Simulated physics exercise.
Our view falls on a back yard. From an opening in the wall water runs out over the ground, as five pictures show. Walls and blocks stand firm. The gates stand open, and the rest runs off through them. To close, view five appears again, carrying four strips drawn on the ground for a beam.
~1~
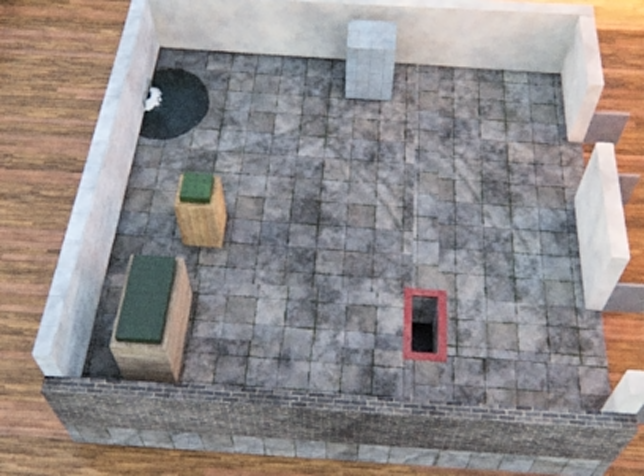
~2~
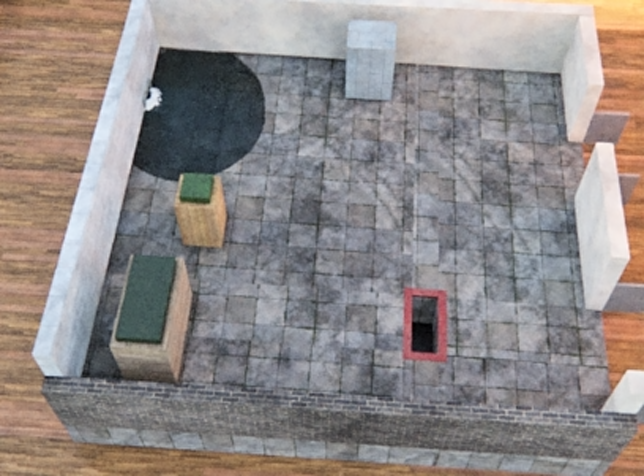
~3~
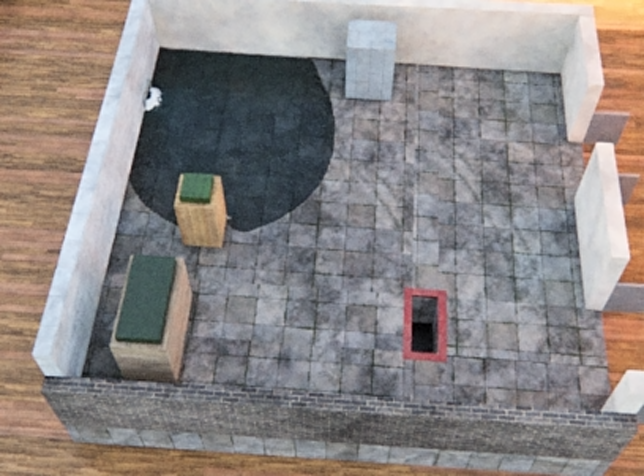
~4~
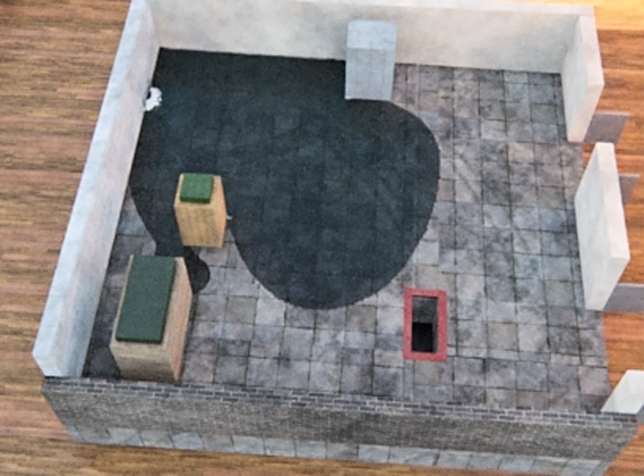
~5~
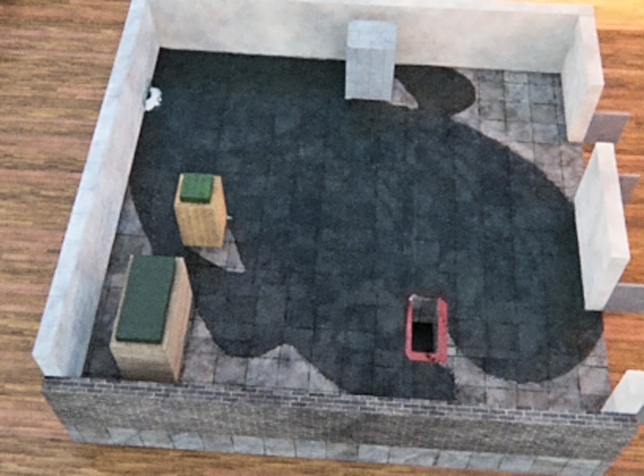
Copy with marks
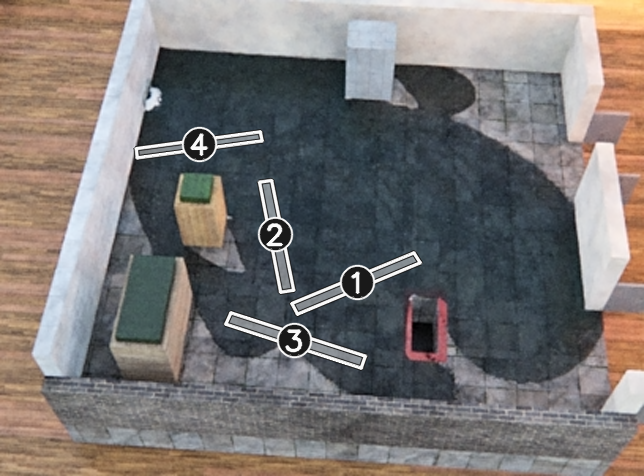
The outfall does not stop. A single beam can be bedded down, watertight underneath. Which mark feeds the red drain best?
Use position 3.
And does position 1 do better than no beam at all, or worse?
It is worse.
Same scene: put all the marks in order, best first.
3, 2, 4, 1.
On the marked copy, 1 from (294, 308) to (417, 257); 2 from (265, 181) to (287, 291); 3 from (228, 318) to (363, 362); 4 from (136, 153) to (261, 136).
With 1, next to none of the stream goes into the red drain, about 100 % out by the gates.
With 2, about 12 % of the stream goes into the red drain, about 88 % out by the gates.
With 3, about 27 % of the stream goes into the red drain, about 73 % out by the gates.
With 4, about 6 % of the stream goes into the red drain, about 94 % out by the gates.
